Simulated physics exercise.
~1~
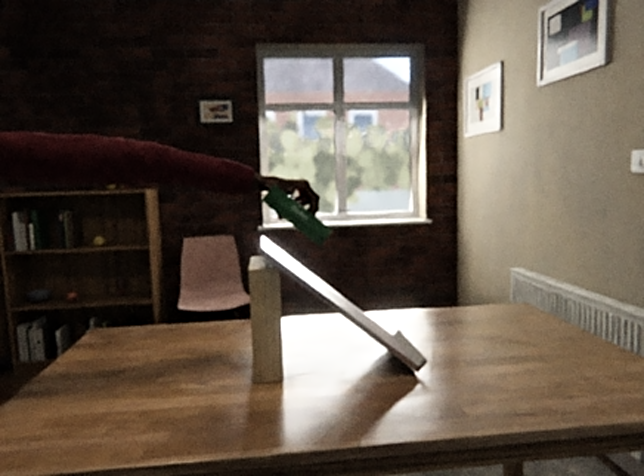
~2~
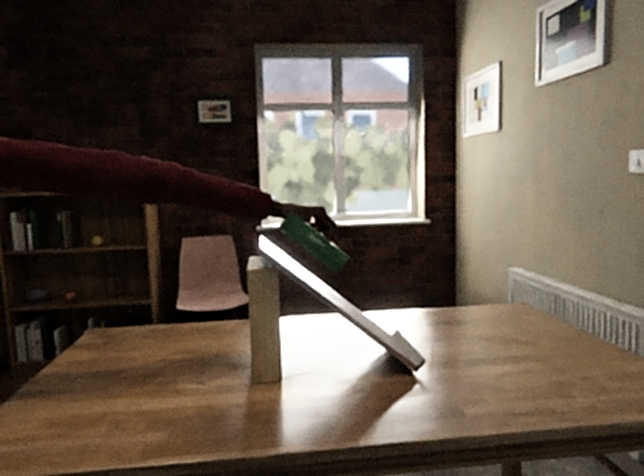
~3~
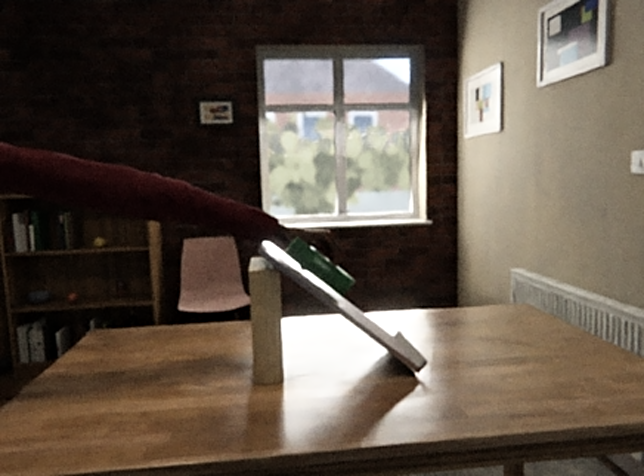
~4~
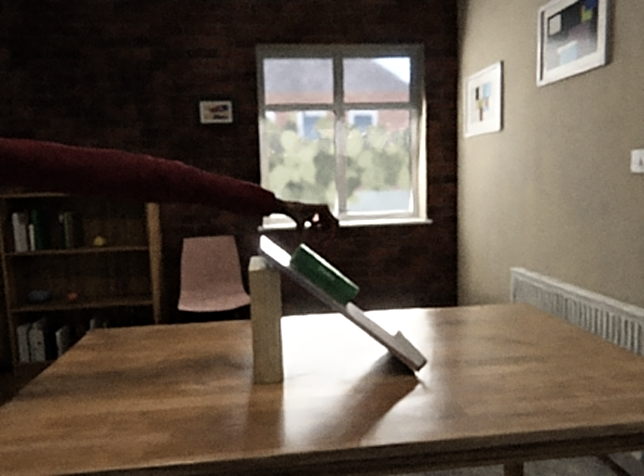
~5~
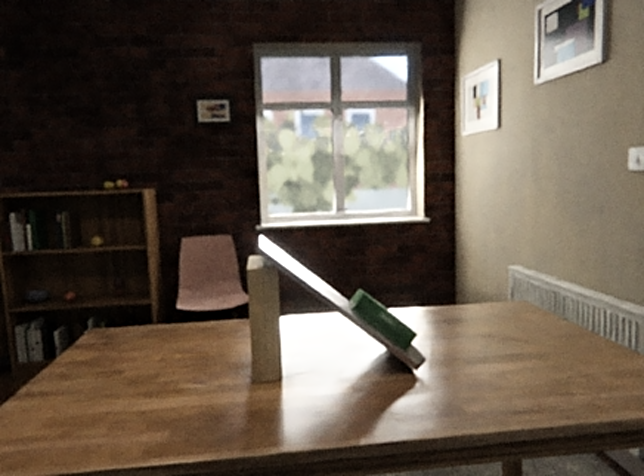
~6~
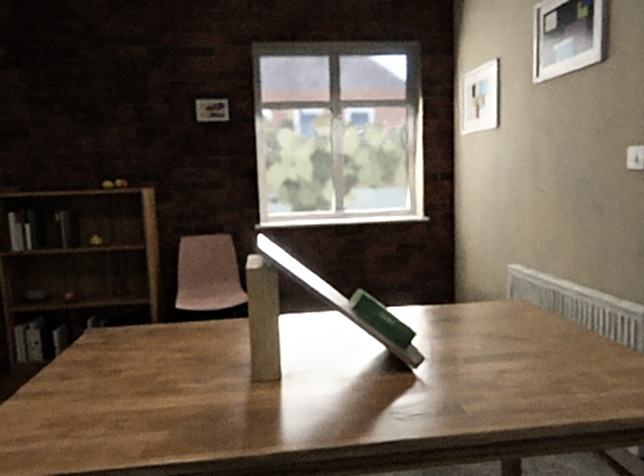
A green carton is lowered by a hand onto the upper part of a board leaning on a block on a wooden table; once released, it slides down to the right and ends at rest near the board's lower end, the board staying in place.
